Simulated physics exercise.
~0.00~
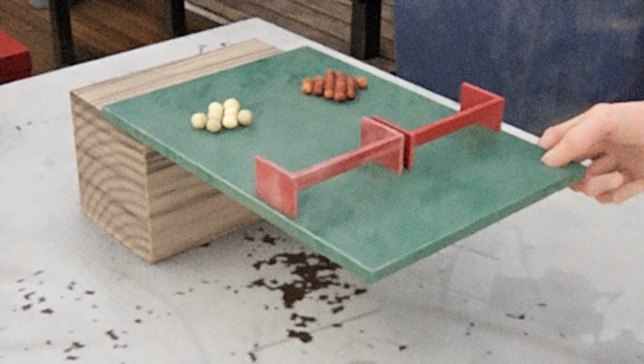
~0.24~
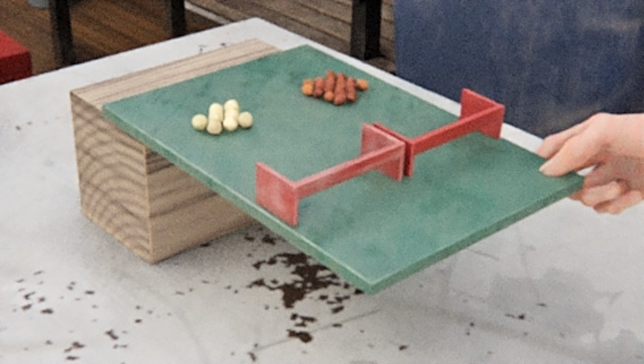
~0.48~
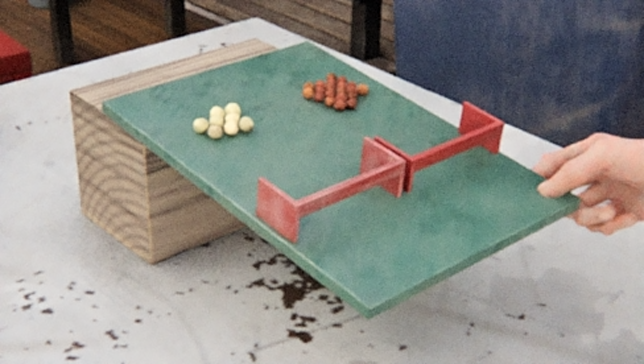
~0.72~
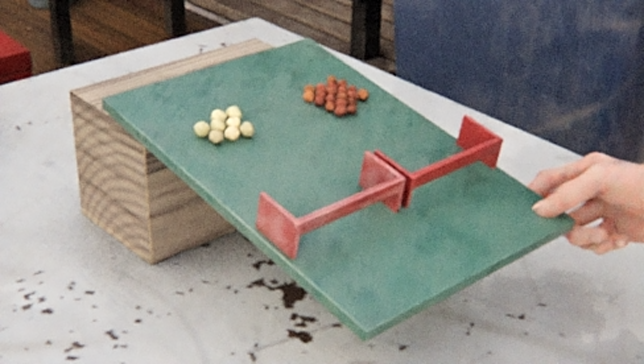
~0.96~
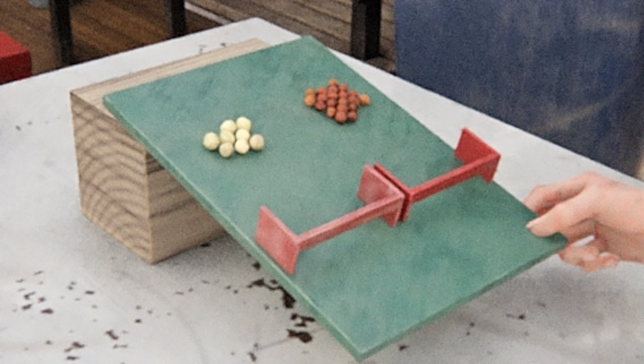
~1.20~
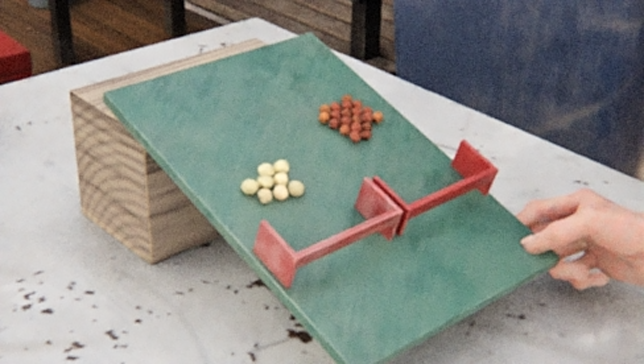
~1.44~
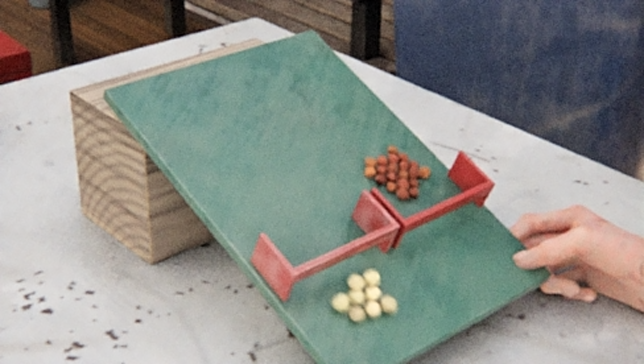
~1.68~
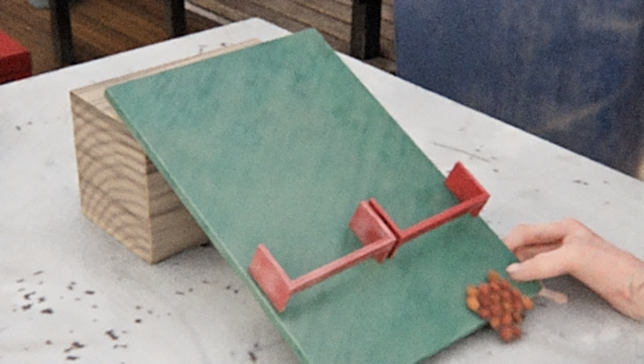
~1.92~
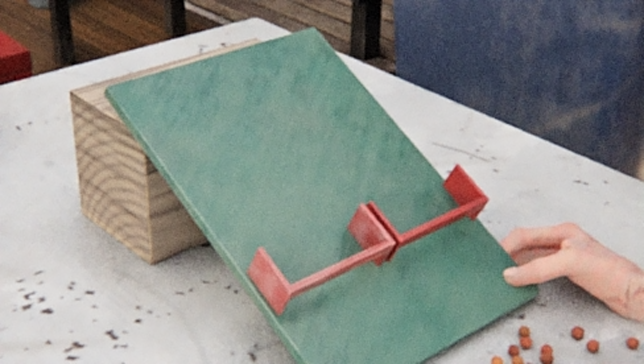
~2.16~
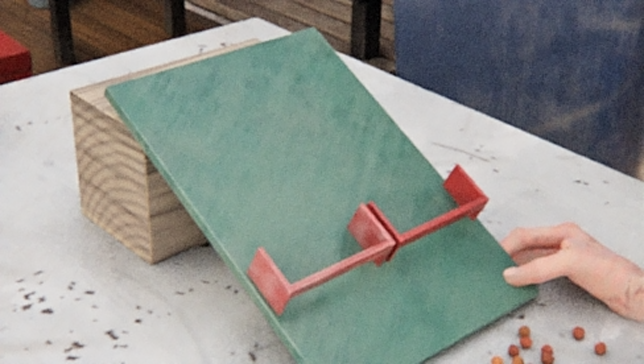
Green board on a wooden block being tilted by a hand, cream then reddish balls rolling under red bars and off it.
